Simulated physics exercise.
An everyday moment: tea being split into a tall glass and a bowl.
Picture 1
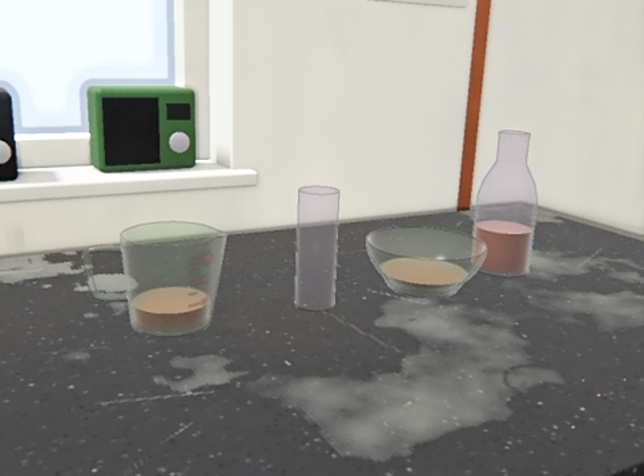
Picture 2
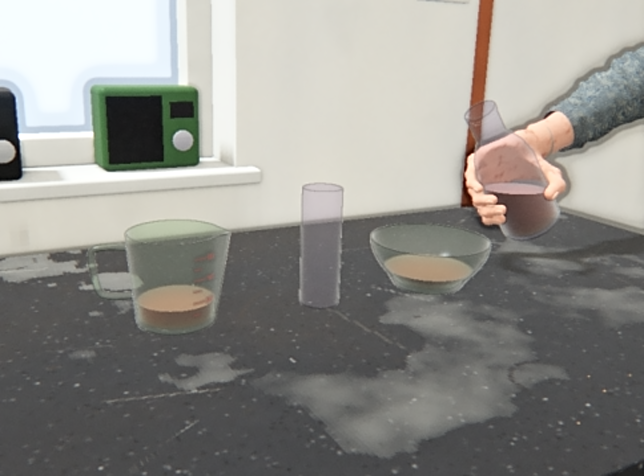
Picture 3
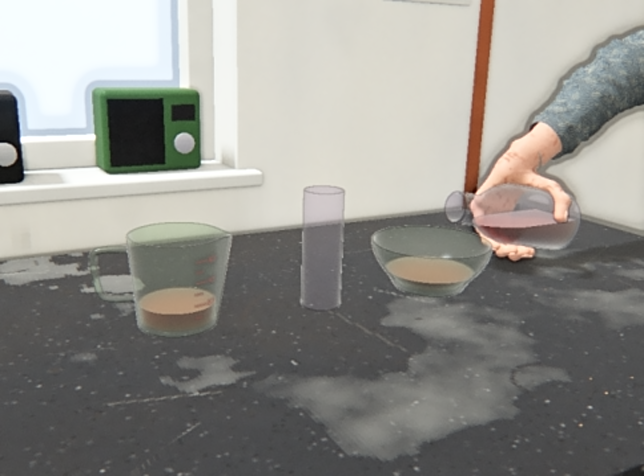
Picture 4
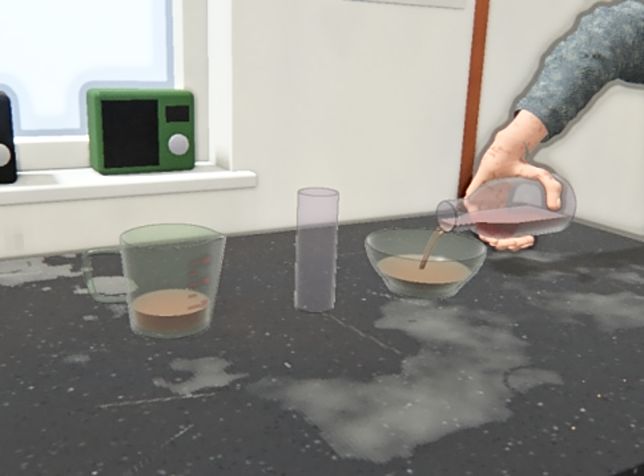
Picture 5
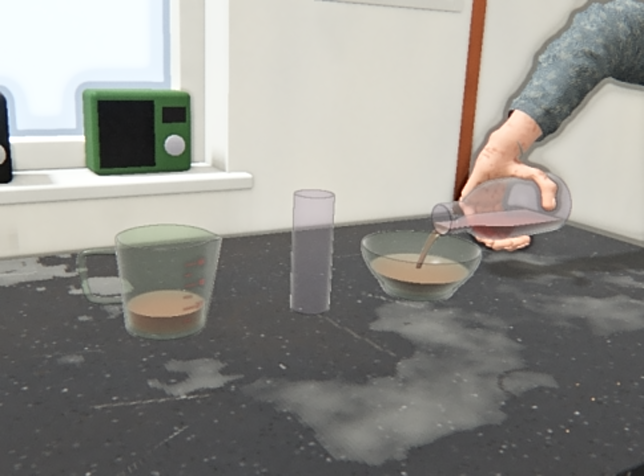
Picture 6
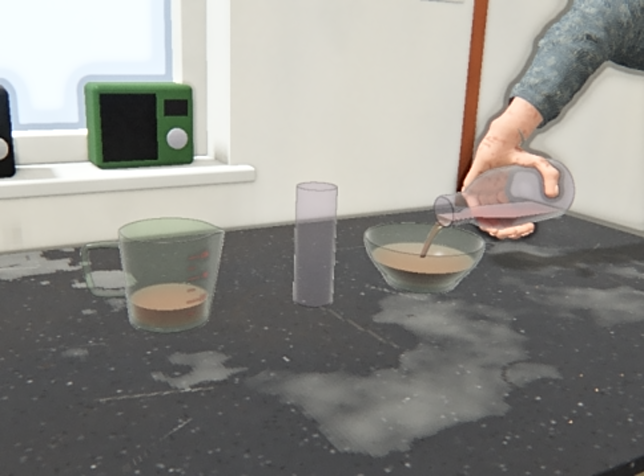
Hand lifting a glass bottle at right, tilting it leftward and pouring brownish liquid into a clear bowl on a dark countertop.
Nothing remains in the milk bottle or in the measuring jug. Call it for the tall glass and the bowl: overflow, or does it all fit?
Tall glass: All fits; bowl: All fits.
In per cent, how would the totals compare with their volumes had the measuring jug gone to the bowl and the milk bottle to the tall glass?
The first sits near 30 per cent of capacity and the second near 140 per cent.
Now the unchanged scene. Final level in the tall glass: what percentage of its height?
I'd guess some 55 per cent.
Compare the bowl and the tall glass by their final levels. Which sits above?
The level ends up higher in the tall glass on the left.
Shortly, the bowl is about two thirds full.
At the finish, the tall glass is about half full; the bowl is about two thirds full.
